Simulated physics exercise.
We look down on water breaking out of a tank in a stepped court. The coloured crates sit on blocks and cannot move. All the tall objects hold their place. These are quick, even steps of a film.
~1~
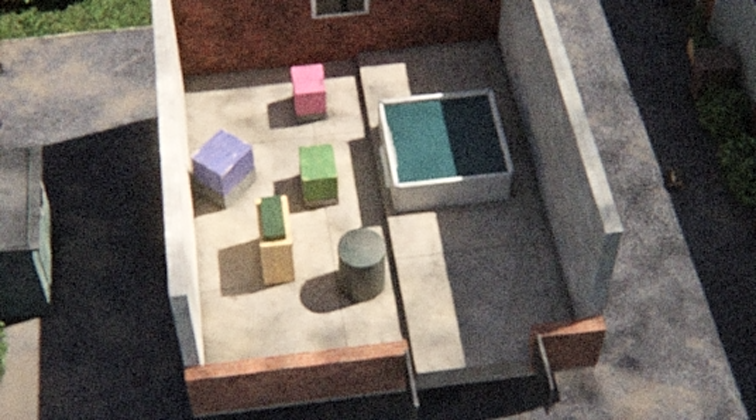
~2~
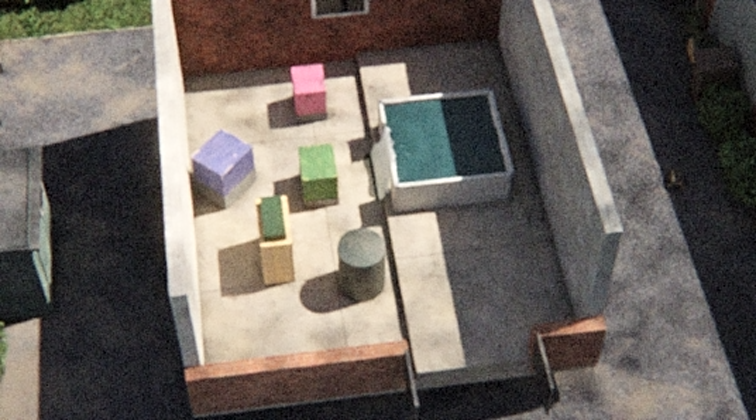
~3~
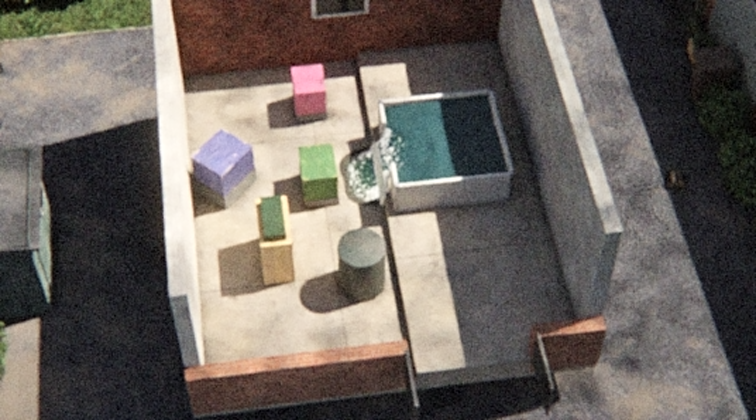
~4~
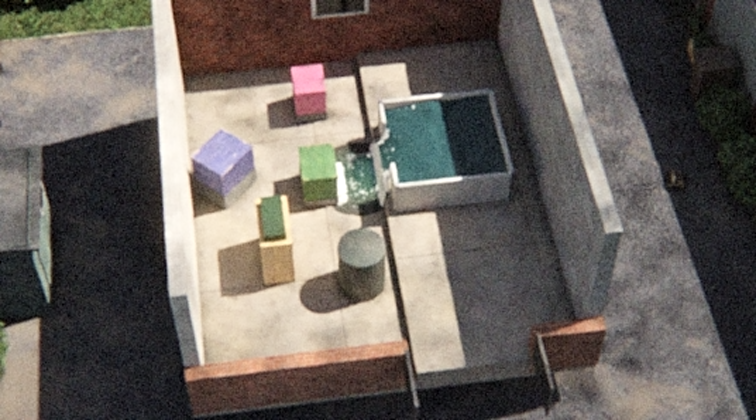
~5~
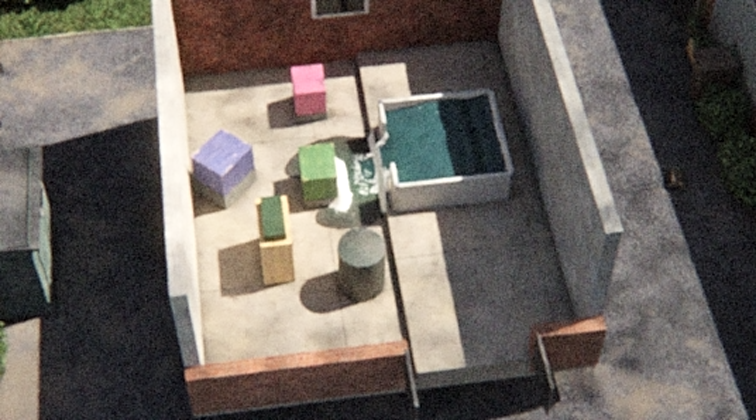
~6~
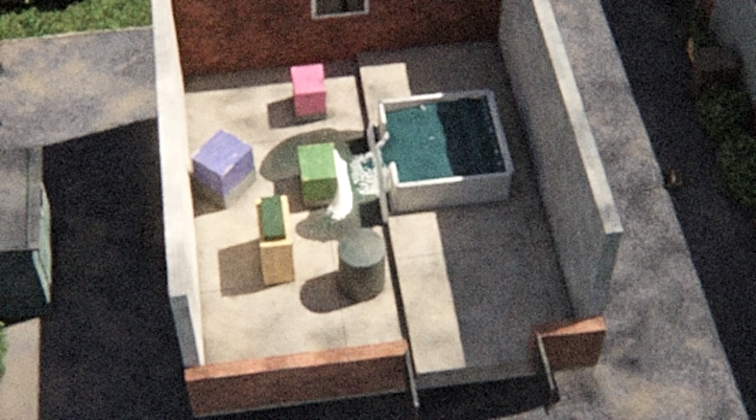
To begin with, a white-walled tank of dark teal water stands whole and still in a walled court with colored blocks and a gray cylinder. Then water breaks through its left side, pours onto the paving and reaches the green block, spreading around it while the blocks and cylinder stay put.
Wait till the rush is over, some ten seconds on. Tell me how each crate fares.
The blue crate escapes dry; the pink crate is wetted; the green crate is wetted.
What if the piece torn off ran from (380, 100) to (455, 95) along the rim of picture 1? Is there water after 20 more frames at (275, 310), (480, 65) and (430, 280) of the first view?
In turn: Clear, covered, dry.
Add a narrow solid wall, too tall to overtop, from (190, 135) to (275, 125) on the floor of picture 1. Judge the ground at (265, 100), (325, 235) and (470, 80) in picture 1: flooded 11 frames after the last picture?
As listed: Flooded, under water, no water.
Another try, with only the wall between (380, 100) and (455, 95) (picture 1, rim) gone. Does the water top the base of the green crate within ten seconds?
One by one: The green one is spared.
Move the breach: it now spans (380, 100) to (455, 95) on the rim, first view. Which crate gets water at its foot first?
The pink one.
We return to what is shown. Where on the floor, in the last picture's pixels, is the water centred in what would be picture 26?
Around (350, 183).
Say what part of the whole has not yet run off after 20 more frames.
Near 100 in a hundred.
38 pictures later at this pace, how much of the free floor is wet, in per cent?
Roughly 55 per cent.
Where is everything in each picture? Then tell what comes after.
The first picture shows the tank at (445, 139) is whole and still.
In the second picture, the front is at (376, 195), out from the gap at (390, 159).
In the third picture, water pours out at (390, 161) and has run to (345, 163).
In the fourth picture, the front is at a hidden place, out from the gap at (390, 161).
In the fifth picture, the front is at (293, 166), out from the gap at (390, 161).
In the sixth picture, the front is at (265, 169), out from the gap at (390, 160).
A moment on, water covers 20 % of the floor; the blue crate water round its plinth, the pink crate water round its plinth, the green crate water round its plinth.
Next, water covers 35 % of the floor; the blue crate water round its plinth, the pink crate water round its plinth, the green crate water round its plinth.
Then, water covers 45 % of the floor; the blue crate water round its plinth, the pink crate water round its plinth, the green crate water round its plinth.
Later, water covers 55 % of the floor; the blue crate water round its plinth, the pink crate water round its plinth, the green crate water round its plinth.
In the end, water covers 60 % of the floor; the blue crate stayed above the water, the pink crate was topped, the green crate was topped.
